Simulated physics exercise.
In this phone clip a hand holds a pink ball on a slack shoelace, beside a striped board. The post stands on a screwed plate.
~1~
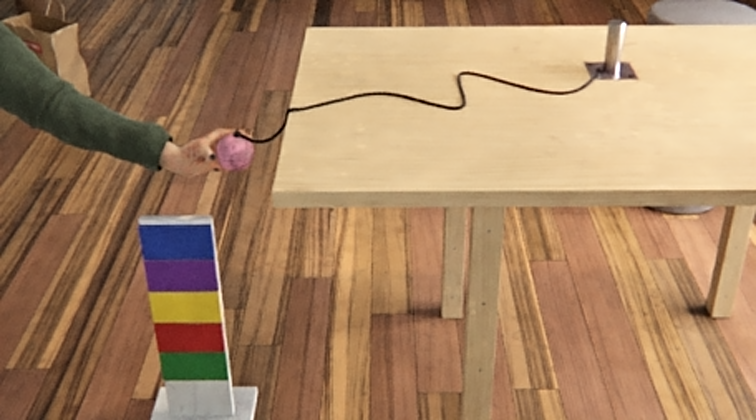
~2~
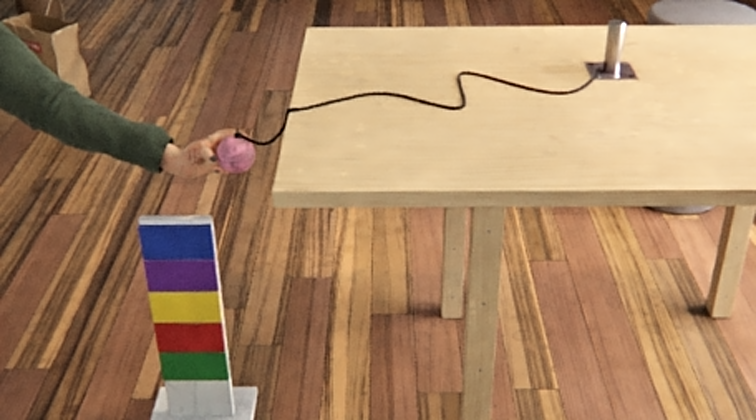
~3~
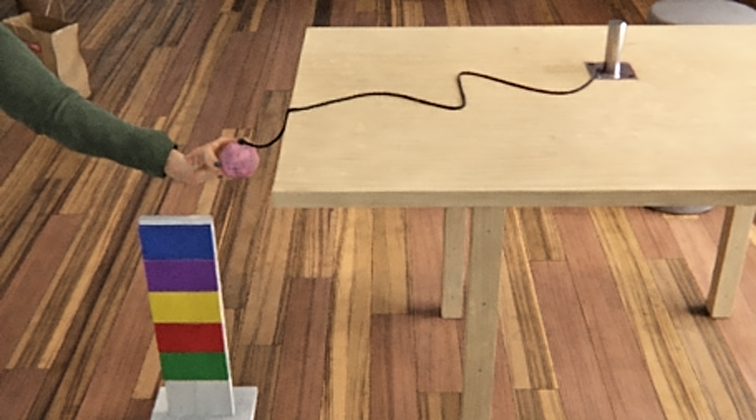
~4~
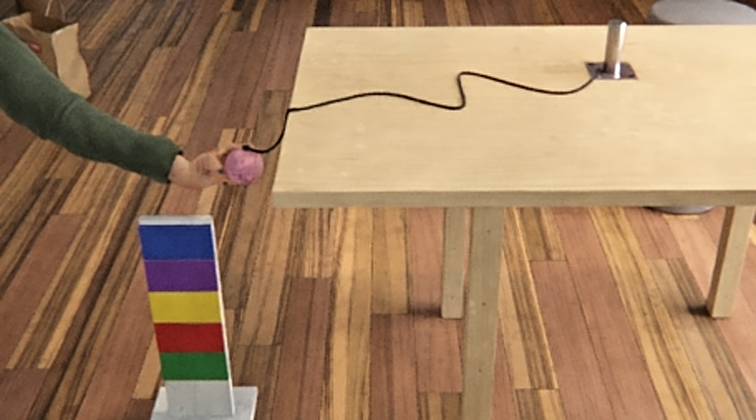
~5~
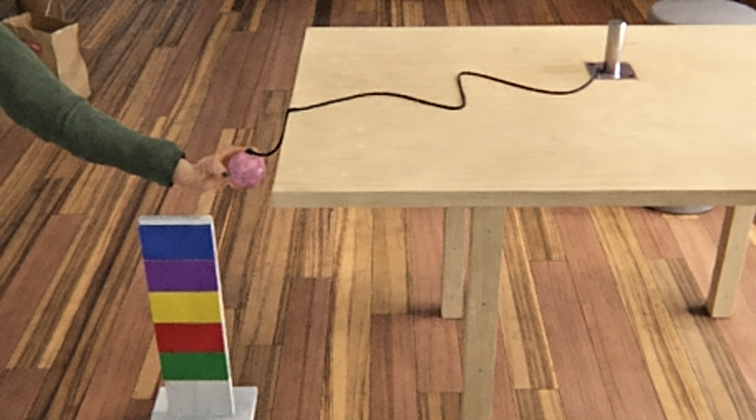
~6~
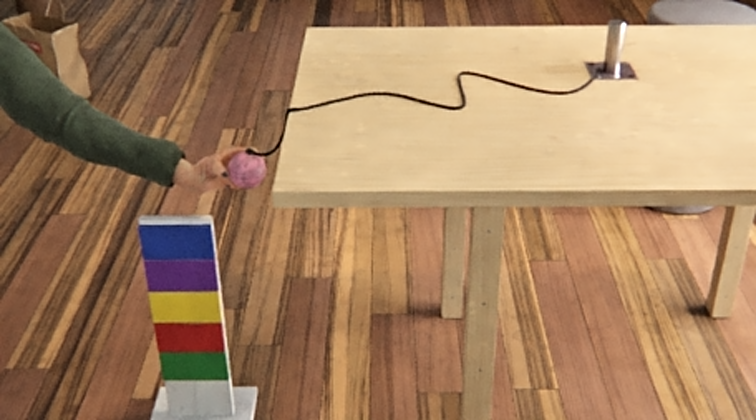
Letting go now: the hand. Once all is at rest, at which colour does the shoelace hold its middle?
At yellow.
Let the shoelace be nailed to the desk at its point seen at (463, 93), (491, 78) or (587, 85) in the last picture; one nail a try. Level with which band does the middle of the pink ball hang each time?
First try blue, second purple, third yellow.
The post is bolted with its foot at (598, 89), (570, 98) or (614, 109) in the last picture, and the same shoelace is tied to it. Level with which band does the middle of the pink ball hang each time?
The first case gives red, the second green and the third red.
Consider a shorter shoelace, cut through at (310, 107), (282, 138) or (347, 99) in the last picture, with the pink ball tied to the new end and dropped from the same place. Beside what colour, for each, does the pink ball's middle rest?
In order of the tries: Blue; then purple; then none, it hangs higher.
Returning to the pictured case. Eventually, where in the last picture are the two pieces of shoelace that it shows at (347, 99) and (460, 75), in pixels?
Point one: (294, 174); point two: (417, 89).
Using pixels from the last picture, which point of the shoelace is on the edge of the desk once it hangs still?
The point at (414, 99).
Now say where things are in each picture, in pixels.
Pink ball (235, 153); blue (177, 244); purple (181, 276); yellow (185, 308); red (190, 339); green (194, 368), in the first frame.
Pink ball (236, 155); shoelace through (583, 87) (502, 81) (462, 90) (409, 98) (323, 104), in the second frame.
Pink ball (240, 160), in the third frame.
Pink ball (244, 167); shoelace through (583, 87) (502, 81) (462, 90) (409, 98) (323, 104), in the fourth frame.
Pink ball (247, 170), in the fifth frame.
Pink ball (248, 170); shoelace through (583, 87) (502, 81) (462, 90) (409, 98) (323, 104), in the sixth frame.
A little later, ball near (300, 274); level with purple.
Next, ball near (296, 294); level with yellow.
When it is over, ball near (300, 297); level with yellow. The shoelace holds its middle at yellow.
